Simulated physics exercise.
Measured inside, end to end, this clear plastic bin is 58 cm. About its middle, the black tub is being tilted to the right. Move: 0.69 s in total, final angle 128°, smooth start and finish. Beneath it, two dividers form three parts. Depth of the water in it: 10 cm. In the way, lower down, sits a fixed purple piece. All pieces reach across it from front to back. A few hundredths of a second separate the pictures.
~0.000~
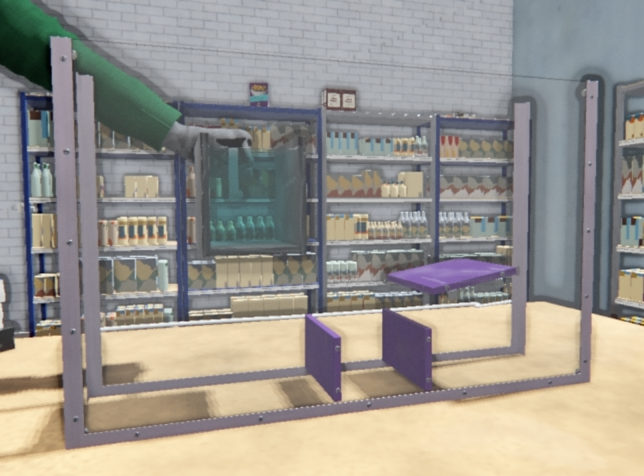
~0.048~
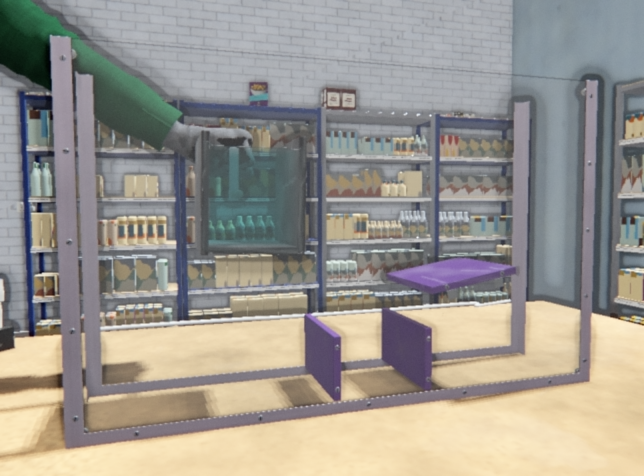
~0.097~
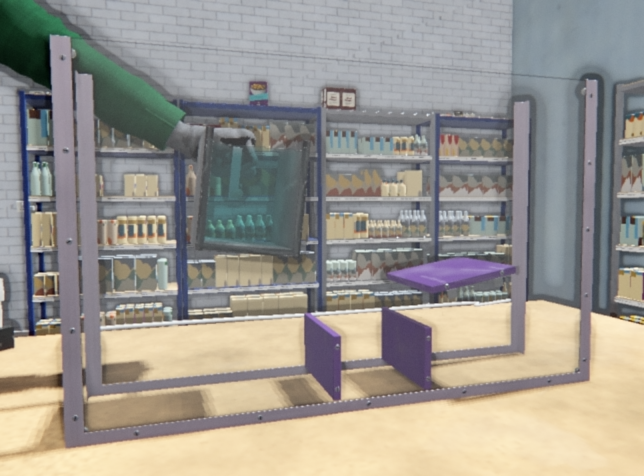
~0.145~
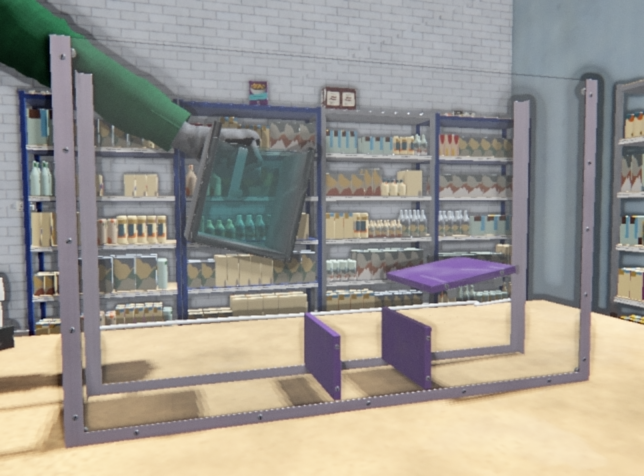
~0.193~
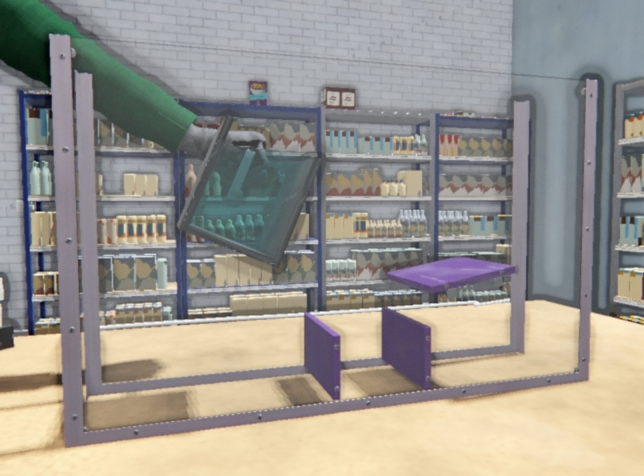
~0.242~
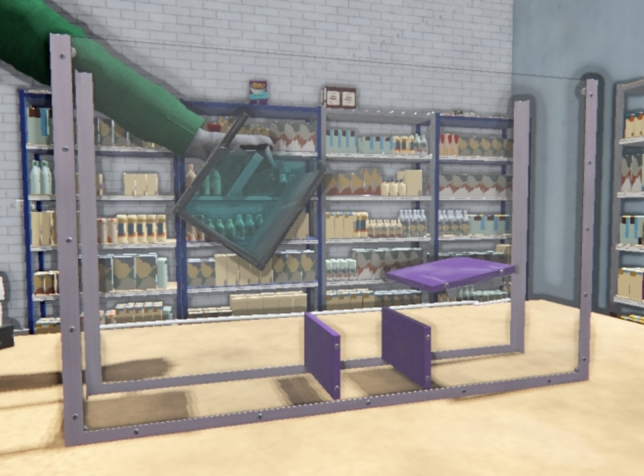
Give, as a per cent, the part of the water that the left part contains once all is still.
It contains roughly 35 per cent.
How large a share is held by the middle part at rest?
It winds up at close to 62 %, more or less.
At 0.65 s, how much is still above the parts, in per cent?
About 40 %.
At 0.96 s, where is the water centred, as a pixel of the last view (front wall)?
Centre of mass (last view): Approx. (341, 363).
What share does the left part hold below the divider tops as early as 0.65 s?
Some 6 per cent.
By 0.42 s the parts hold 0, 1 and 0 per cent, with 99 still above them.
By 0.65 s the parts hold 6, 52 and 0 per cent, with 41 still above them.
By 0.96 s the parts hold 32, 52 and 3 per cent, with 14 still above them.
At rest it is 34 per cent left, 61 middle, 5 right.
